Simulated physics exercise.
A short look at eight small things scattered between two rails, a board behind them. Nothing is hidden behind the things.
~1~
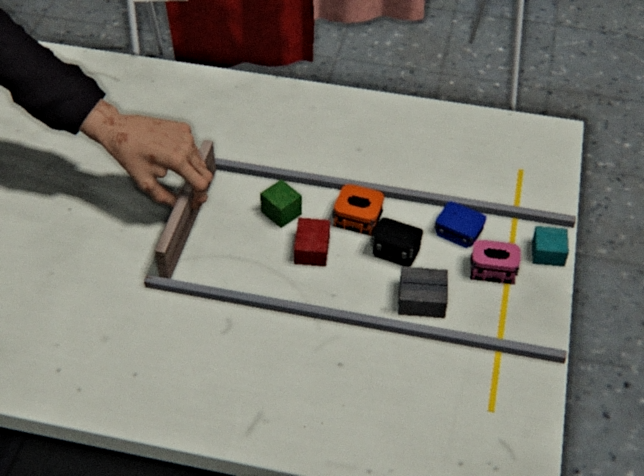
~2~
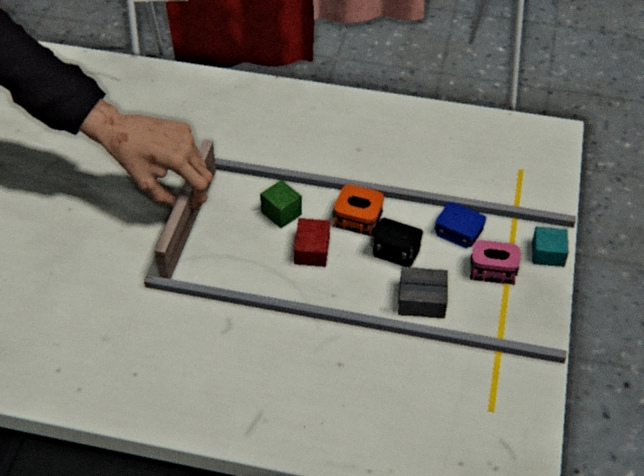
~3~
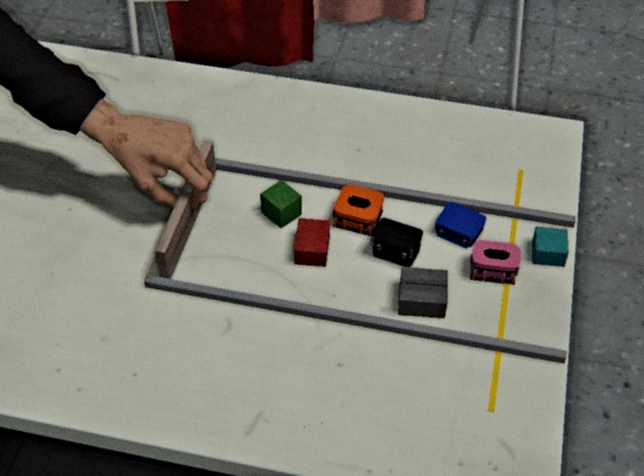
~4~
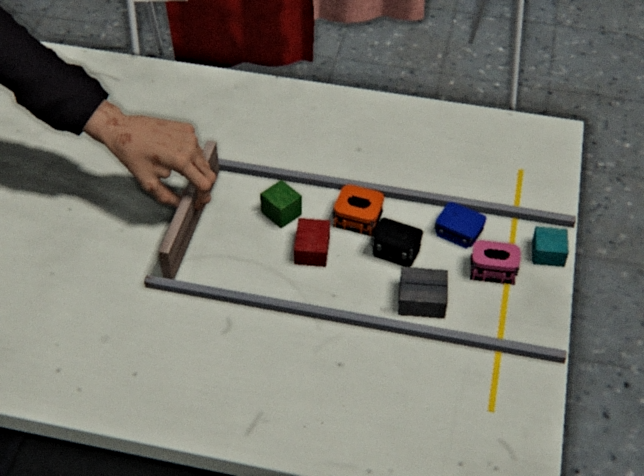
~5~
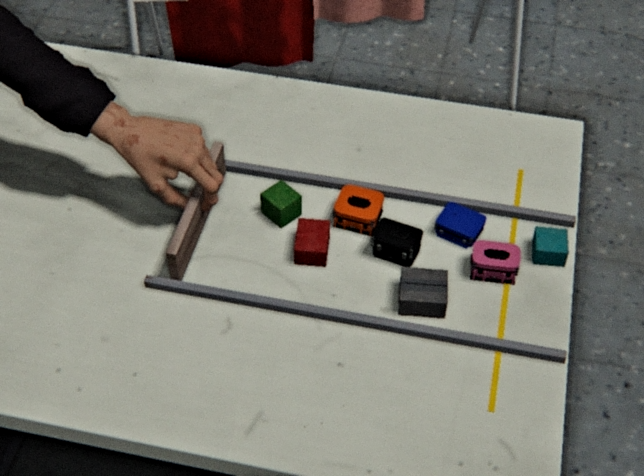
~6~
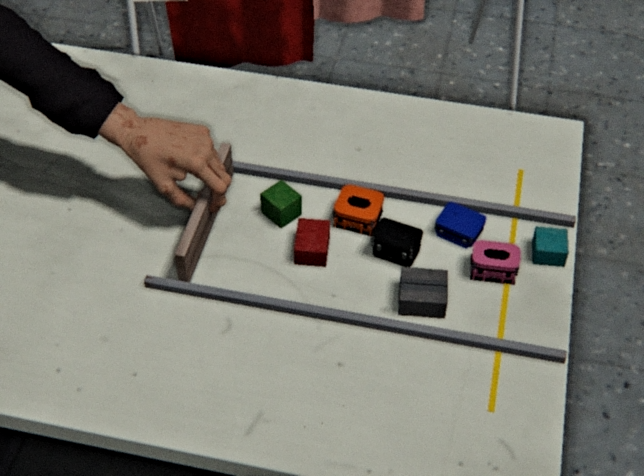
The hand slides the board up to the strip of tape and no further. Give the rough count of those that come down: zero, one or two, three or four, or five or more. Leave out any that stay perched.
The number that fall off is three or four.
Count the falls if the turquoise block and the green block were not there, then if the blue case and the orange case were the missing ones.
Fallen: 2, and 2 in the other try.
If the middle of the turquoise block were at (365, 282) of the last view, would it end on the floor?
Then it is kept.
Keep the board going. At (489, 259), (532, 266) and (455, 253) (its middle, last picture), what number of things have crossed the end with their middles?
Place by place, 3, 5 and 1.
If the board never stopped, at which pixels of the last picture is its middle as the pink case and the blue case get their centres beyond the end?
Near (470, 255) and (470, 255).
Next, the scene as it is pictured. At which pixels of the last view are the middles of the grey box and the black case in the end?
The grey box stops around (525, 321); the black case around (567, 267).
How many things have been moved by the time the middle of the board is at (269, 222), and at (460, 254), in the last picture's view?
By then 1, and 8.
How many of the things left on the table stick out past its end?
It comes to 2.
Early on, none off yet; turquoise block at rest near (550, 247); pink case at rest near (495, 263); blue case at rest near (460, 226).
Finally, the number that fall off is three or four; lost, blue case, pink case and turquoise block.
